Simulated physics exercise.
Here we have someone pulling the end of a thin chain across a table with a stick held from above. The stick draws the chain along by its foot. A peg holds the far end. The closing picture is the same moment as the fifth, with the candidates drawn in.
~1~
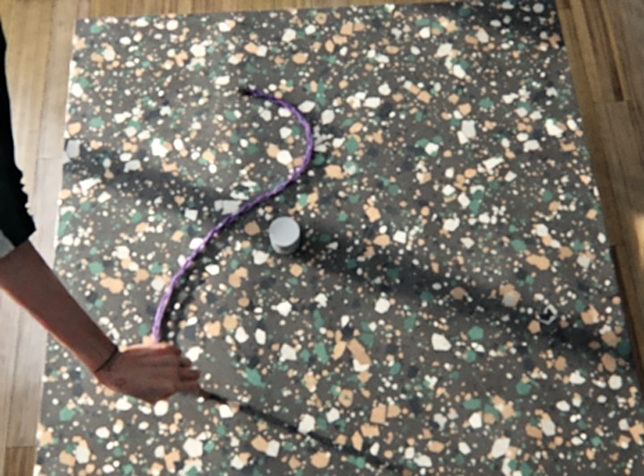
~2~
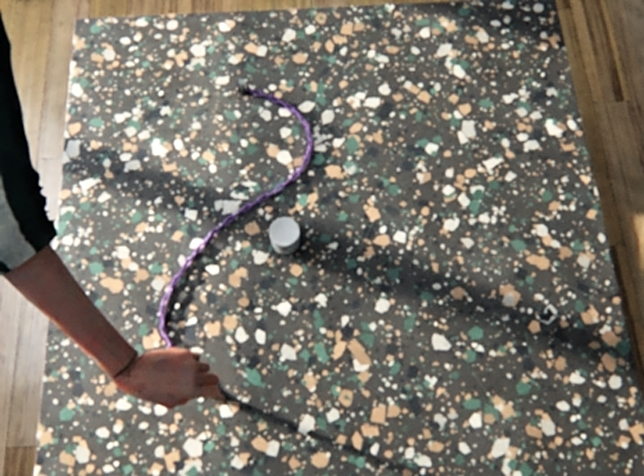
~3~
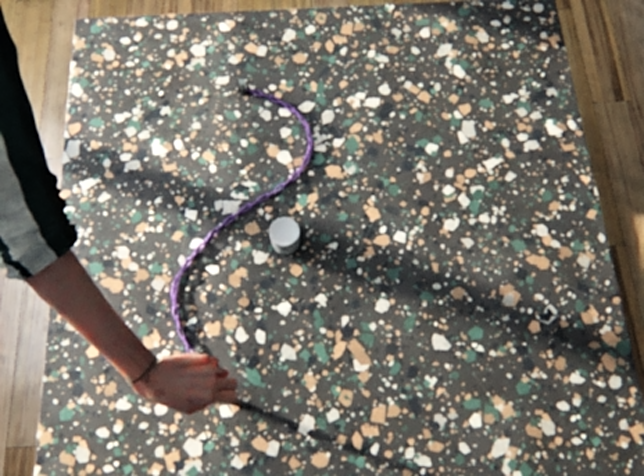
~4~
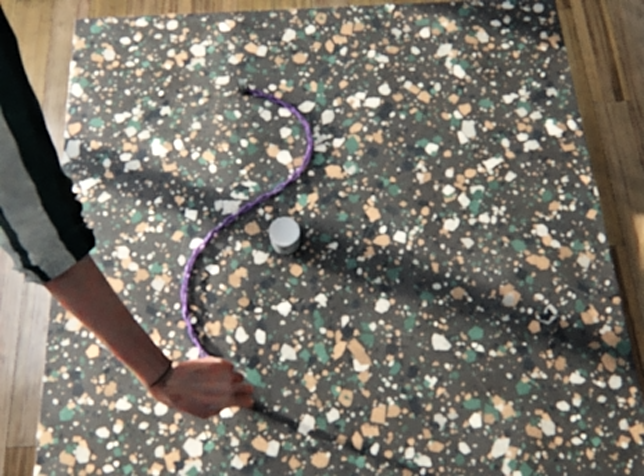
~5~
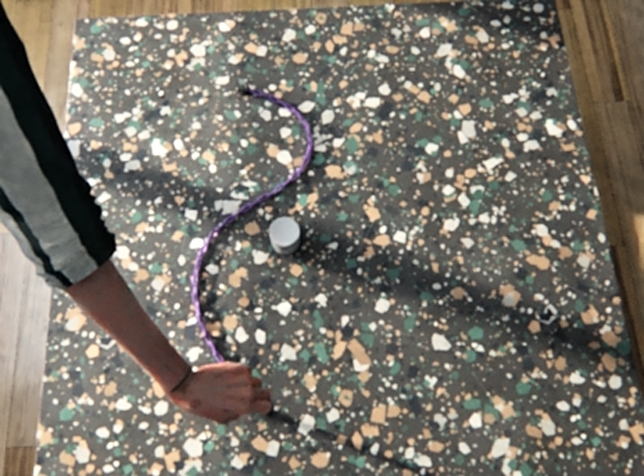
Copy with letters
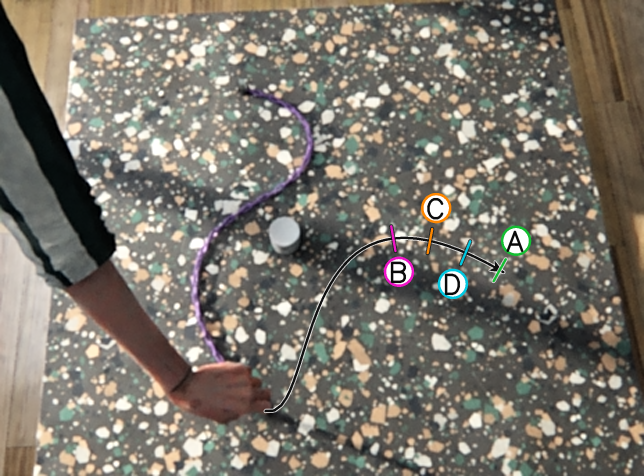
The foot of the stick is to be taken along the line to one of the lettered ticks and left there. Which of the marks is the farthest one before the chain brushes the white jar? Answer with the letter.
Mark B.
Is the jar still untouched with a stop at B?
For that mark, yes.
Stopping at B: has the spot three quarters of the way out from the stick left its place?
No.
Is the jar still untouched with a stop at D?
No.
On the marked copy, A at (500, 270); B at (393, 238); C at (430, 241); D at (466, 253); the route from (265, 411) via (350, 259) to (504, 272).
Following B. Soon after the start, foot of the stick (306, 343), middle of the chain (237, 216).
Later, foot of the stick (339, 271), middle of the chain (237, 216).
In the end, foot of the stick (393, 239), middle of the chain (237, 216); nothing has been touched.
As for the rest, A brings the chain against the jar; C brings the chain against the jar; D brings the chain against the jar.
